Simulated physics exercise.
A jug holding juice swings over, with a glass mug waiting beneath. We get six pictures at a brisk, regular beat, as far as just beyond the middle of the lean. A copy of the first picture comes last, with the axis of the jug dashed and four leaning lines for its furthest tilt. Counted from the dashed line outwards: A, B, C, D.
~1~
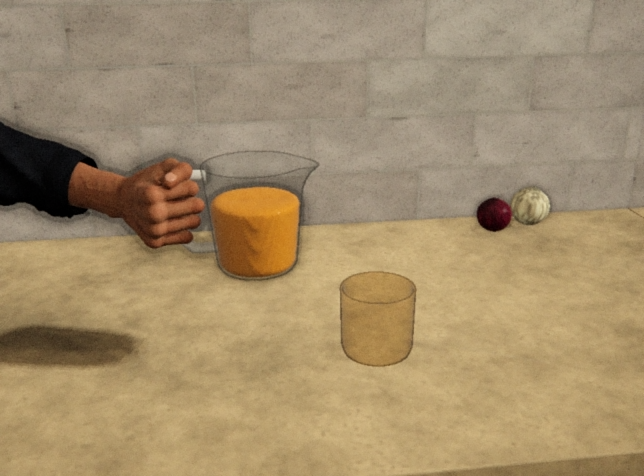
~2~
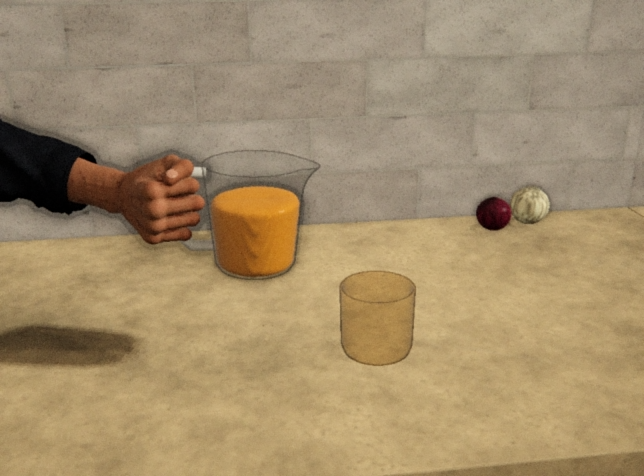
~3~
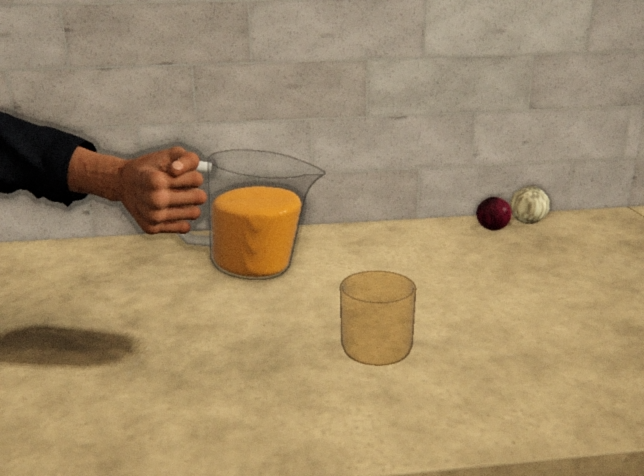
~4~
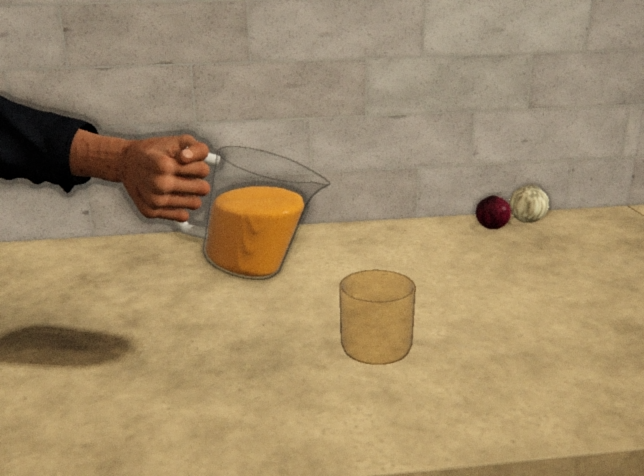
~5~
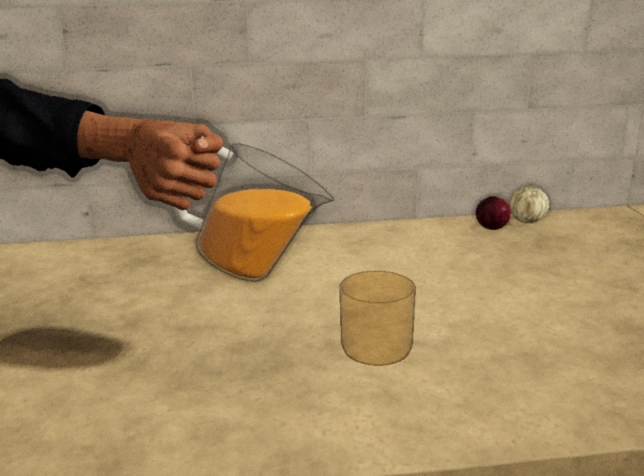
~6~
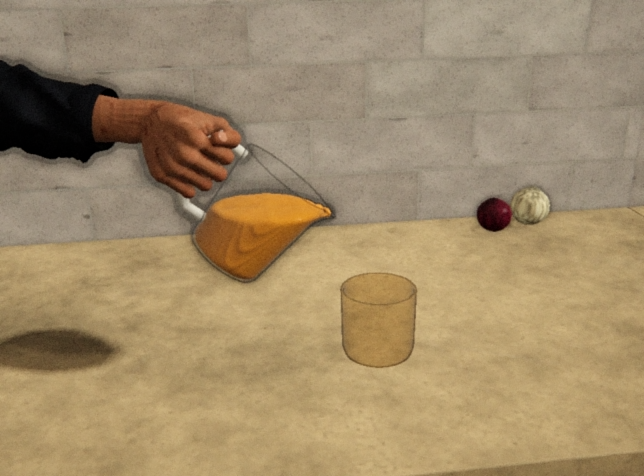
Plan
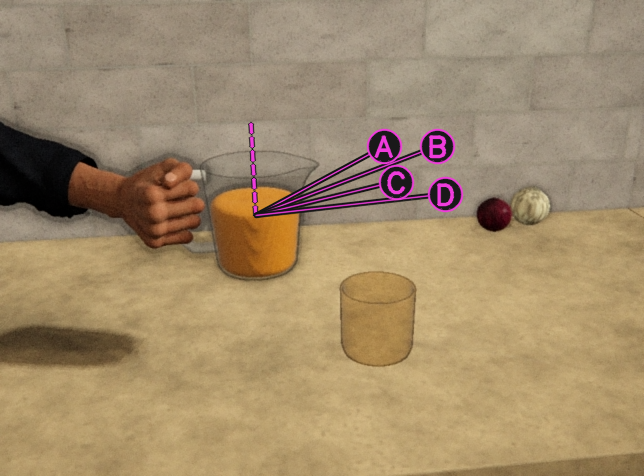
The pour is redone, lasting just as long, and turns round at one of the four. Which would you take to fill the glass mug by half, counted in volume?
Use mark A.
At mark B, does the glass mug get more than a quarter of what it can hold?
Yes.
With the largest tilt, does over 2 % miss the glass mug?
Yes.
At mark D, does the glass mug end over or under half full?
Over.
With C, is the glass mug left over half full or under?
Over.
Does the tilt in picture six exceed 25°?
Yes.
On the marked copy, A at (369, 154); B at (421, 152); C at (379, 185); D at (428, 195).
With A, the glass mug ends with about 51 % of what it can hold.
With B, the glass mug ends with about 71 % of what it can hold.
With C, the glass mug ends with about 88 % of what it can hold.
With D, the glass mug ends with about 83 % of what it can hold; 18 % of the juice is spilt.
